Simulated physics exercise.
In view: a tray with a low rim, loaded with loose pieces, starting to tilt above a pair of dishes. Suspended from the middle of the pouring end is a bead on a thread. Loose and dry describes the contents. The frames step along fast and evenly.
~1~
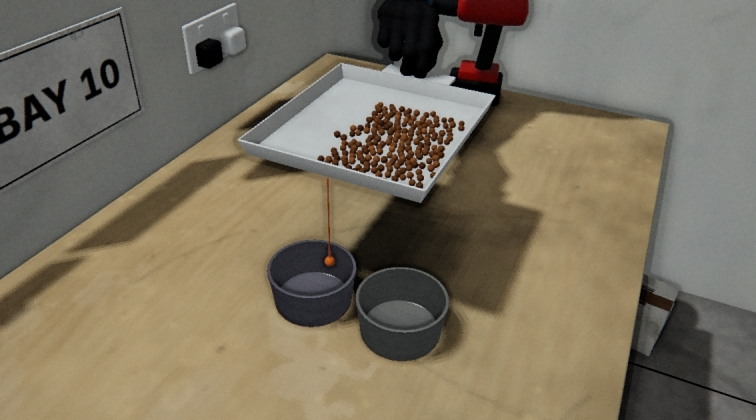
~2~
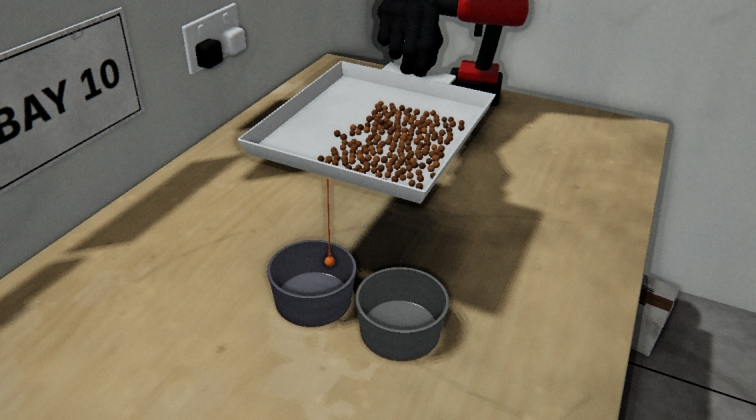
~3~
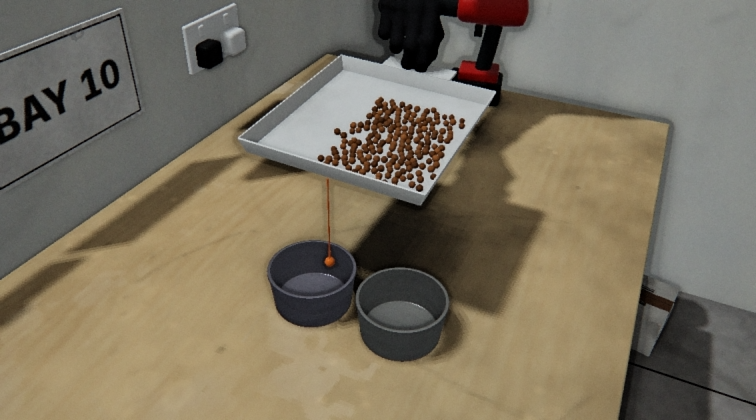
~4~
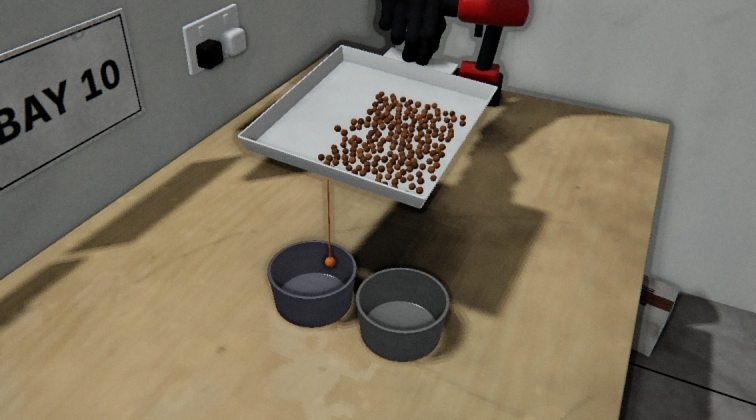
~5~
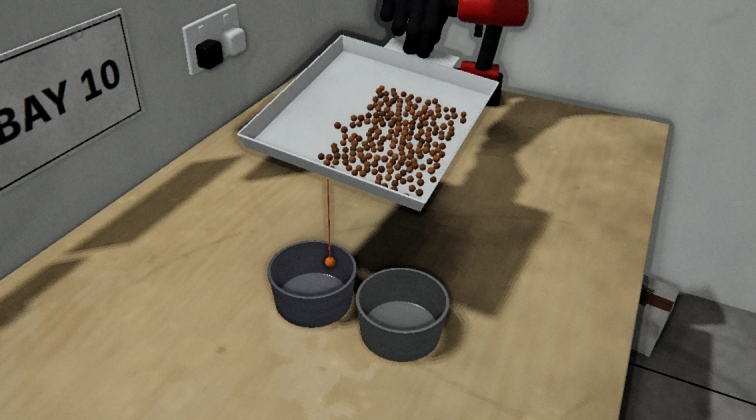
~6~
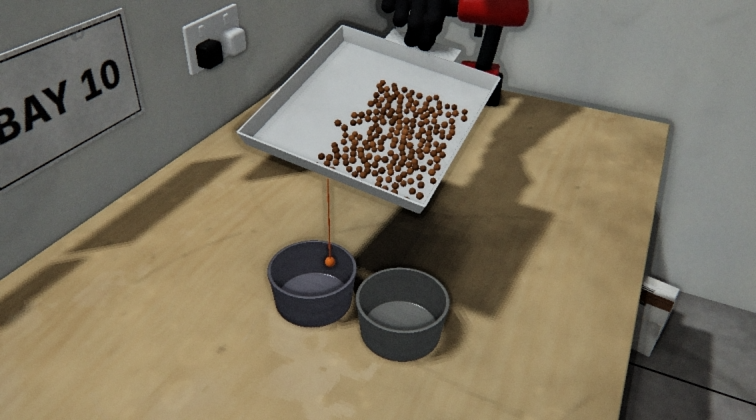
At the start, a black gripper holds a white tray of small brown balls above two gray dishes, with an orange bead hanging on a thread. The tray then tilts slightly, its back edge rising and its front right corner dipping a little, while the balls barely shift and the dishes stay still.
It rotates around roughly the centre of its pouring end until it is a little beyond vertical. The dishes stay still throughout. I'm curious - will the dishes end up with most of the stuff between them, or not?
Yes, more than half of it.
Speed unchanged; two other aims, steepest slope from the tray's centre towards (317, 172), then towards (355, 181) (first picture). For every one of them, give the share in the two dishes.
Respectively 30 % and 50 %.
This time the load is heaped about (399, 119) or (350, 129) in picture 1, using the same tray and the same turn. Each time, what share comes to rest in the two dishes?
Close to 100 in a hundred, then close to 100 in a hundred.
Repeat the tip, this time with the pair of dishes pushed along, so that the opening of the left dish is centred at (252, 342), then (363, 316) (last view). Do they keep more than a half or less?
Earlier try a minority share, later try a minority share.
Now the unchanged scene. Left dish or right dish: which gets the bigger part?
The one at right wins.
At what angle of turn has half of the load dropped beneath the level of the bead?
Roughly 90°.
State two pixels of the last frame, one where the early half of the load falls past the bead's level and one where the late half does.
At (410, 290) for the first part, then at (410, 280) for the others.
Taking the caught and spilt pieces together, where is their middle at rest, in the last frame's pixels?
About (406, 325).
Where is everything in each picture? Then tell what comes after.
The first frame shows corners of the pouring end at (246, 139) and (421, 186), level; middle of the load at (389, 142), cereal balls; left dish at (291, 307); right dish at (383, 341); bead on its thread at (330, 261).
The second frame shows corners of the pouring end at (246, 138) and (421, 187), level; middle of the load at (389, 142).
The third frame shows corners of the pouring end at (245, 137) and (422, 190), tipped barely, lowest at the right corner; middle of the load at (389, 141).
The fourth frame shows corners of the pouring end at (245, 135) and (422, 194), tipped a little, lowest at the right corner; middle of the load at (389, 139).
The fifth frame shows corners of the pouring end at (245, 133) and (422, 197), tipped a little, lowest at the right corner; middle of the load at (389, 137).
The sixth frame shows corners of the pouring end at (245, 131) and (421, 200), tipped a little, lowest at the right corner; middle of the load at (390, 136); left dish at (291, 308); right dish at (383, 342).
Soon after the last picture, tray tipped steeply; all on the tray.
A little later, tray tipped right over; a small part on the tray; most in the right dish; a stray few outside both; a small part in the air.
Later still, tray tipped past a quarter turn; nearly all in the right dish; a stray few outside both.
At rest, tray tipped past a quarter turn; nearly all in the right dish; none in the left dish; a stray few outside both.
